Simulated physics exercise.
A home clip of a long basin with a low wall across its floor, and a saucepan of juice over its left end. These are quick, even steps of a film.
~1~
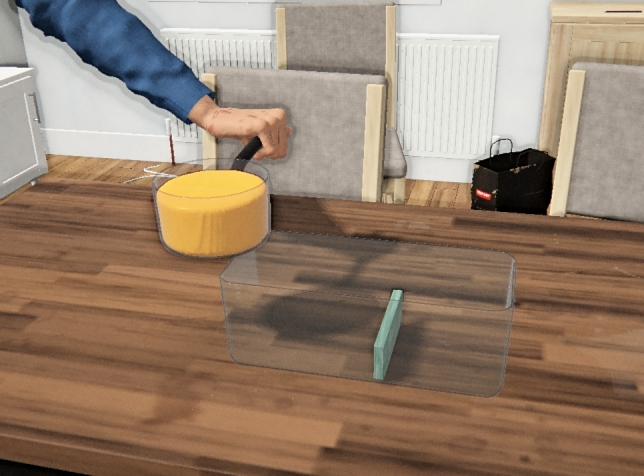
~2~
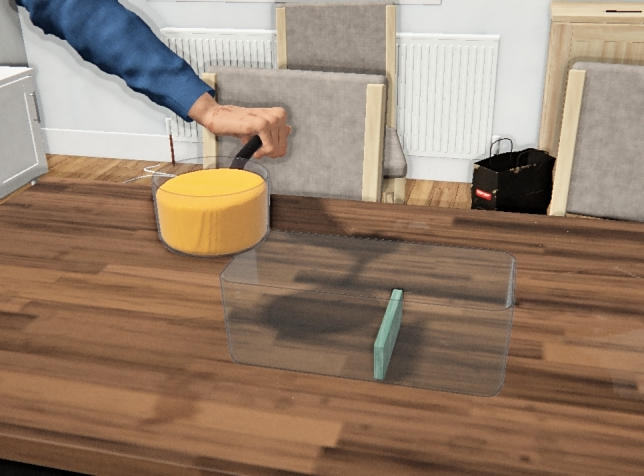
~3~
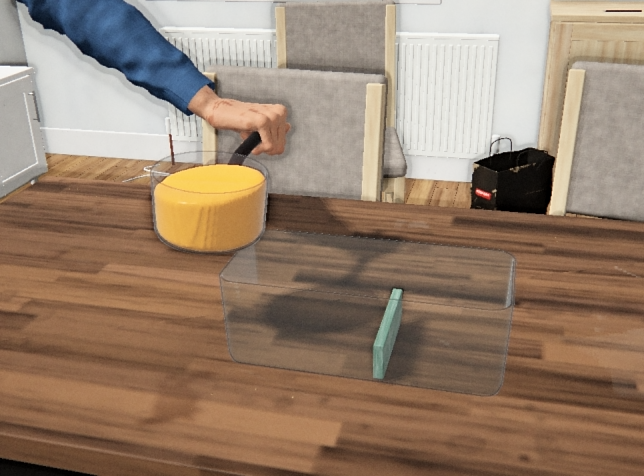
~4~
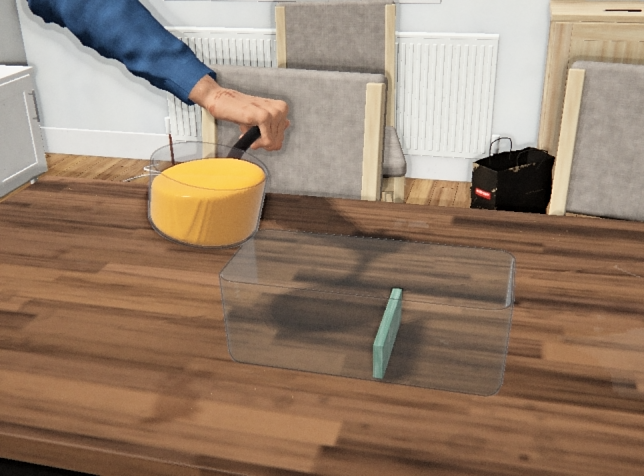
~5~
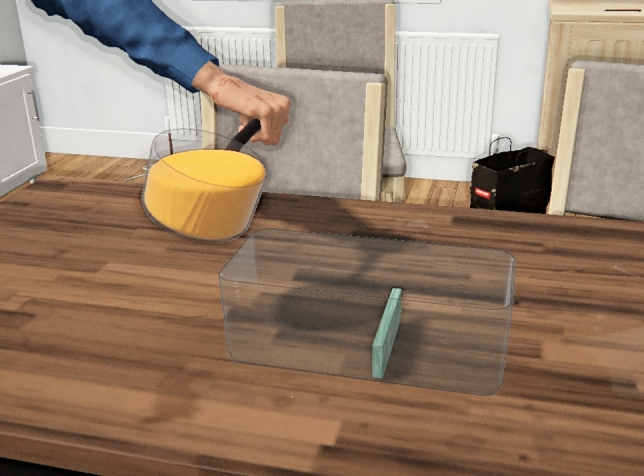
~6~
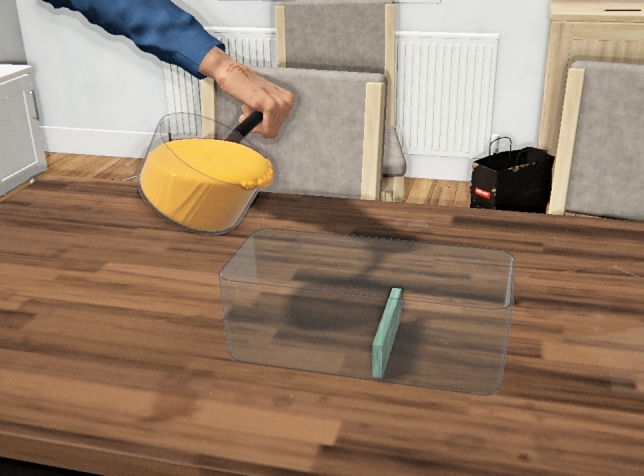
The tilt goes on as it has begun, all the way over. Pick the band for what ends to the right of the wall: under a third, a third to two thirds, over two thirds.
The share right of the wall is under a third.
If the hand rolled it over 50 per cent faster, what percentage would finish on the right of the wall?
About 10 per cent.
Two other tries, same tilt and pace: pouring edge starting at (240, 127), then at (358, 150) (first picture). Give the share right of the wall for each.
First some 10, then 70 per cent.
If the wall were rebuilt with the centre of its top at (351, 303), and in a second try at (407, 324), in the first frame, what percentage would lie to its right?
In turn 60 and 10 in a hundred.
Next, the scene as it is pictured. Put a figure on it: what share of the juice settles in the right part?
Close to 10 per cent.
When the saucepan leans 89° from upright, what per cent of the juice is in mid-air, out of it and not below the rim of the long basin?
Close to 40 per cent.
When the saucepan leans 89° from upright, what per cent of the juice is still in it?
It comes to 45 per cent or so.
A moment on, the saucepan is tipped on its side and 45 per cent is still to pour, 13 is left of the wall and 0 right of it.
Next, the saucepan is tipped right over and 7 per cent is still to pour, 76 is left of the wall and 5 right of it.
Then the saucepan is tipped right over and 1 per cent is still to pour, 80 is left of the wall and 6 right of it.
Later the saucepan is tipped right over and 0 per cent is still to pour, 85 is left of the wall and 8 right of it.
In the end 82 per cent lies left of the wall, 11 right of it and 8 outside.
